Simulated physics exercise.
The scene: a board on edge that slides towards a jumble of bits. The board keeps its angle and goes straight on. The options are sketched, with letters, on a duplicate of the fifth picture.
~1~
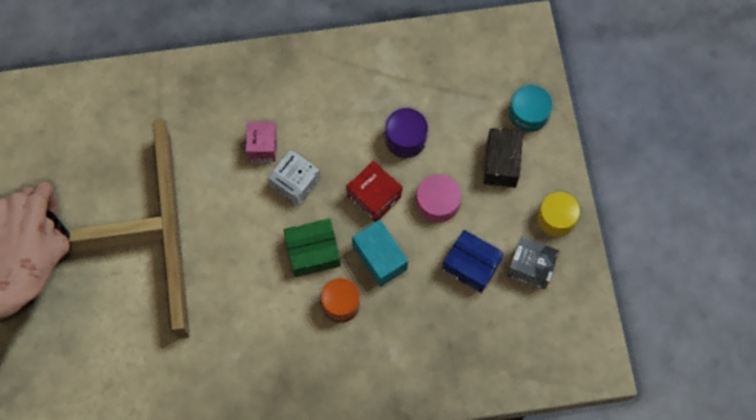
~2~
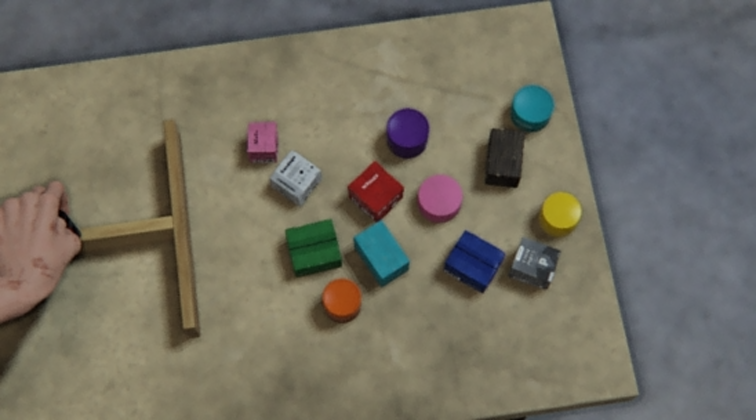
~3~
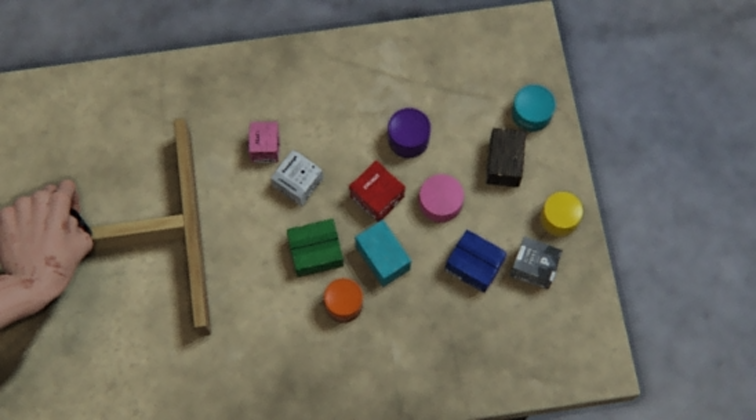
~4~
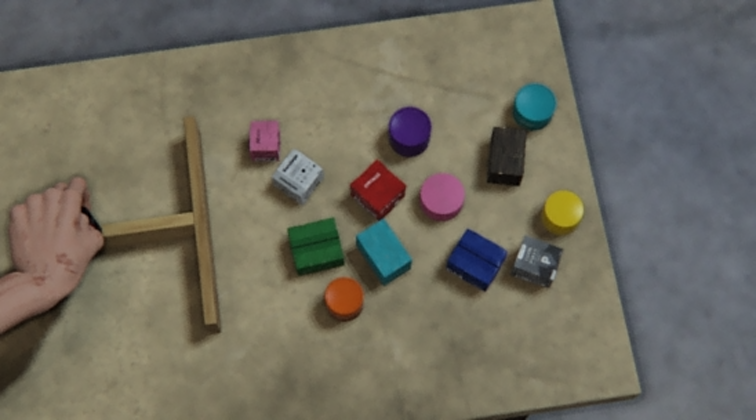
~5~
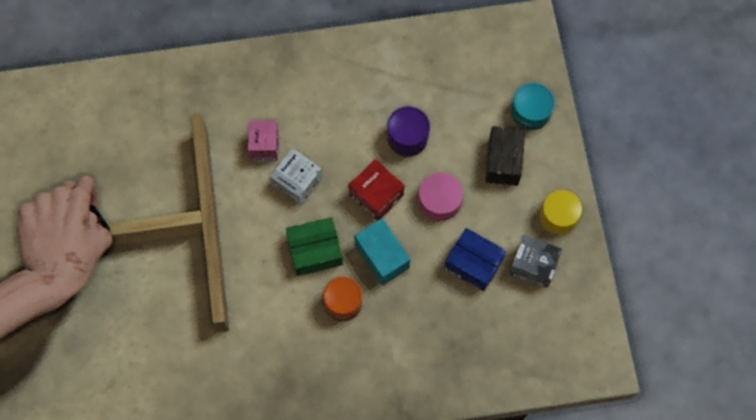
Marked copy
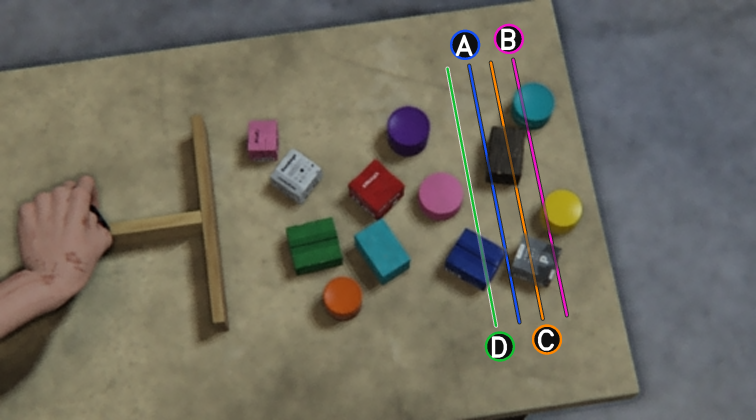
On a worn tabletop, a hand slides a wooden board slightly right toward scattered colourful boxes and jars.
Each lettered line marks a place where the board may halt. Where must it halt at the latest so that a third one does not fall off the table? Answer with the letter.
A.
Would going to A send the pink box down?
By then, no.
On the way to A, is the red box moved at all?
Yes.
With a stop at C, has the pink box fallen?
By then, no.
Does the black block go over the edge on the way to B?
Yes.
On the marked copy, A at (493, 189); B at (539, 182); C at (516, 186); D at (471, 192).
Following A. Soon after the start, board (310, 201); pink box (321, 132); orange jar (349, 299).
Later, board (414, 186); grey box (576, 272); blue box (531, 262).
In the end, board (492, 175); grey box over the edge; yellow pot over the edge; two fallen.
As for the rest, B drops five; C drops three; D is within the limit but short.
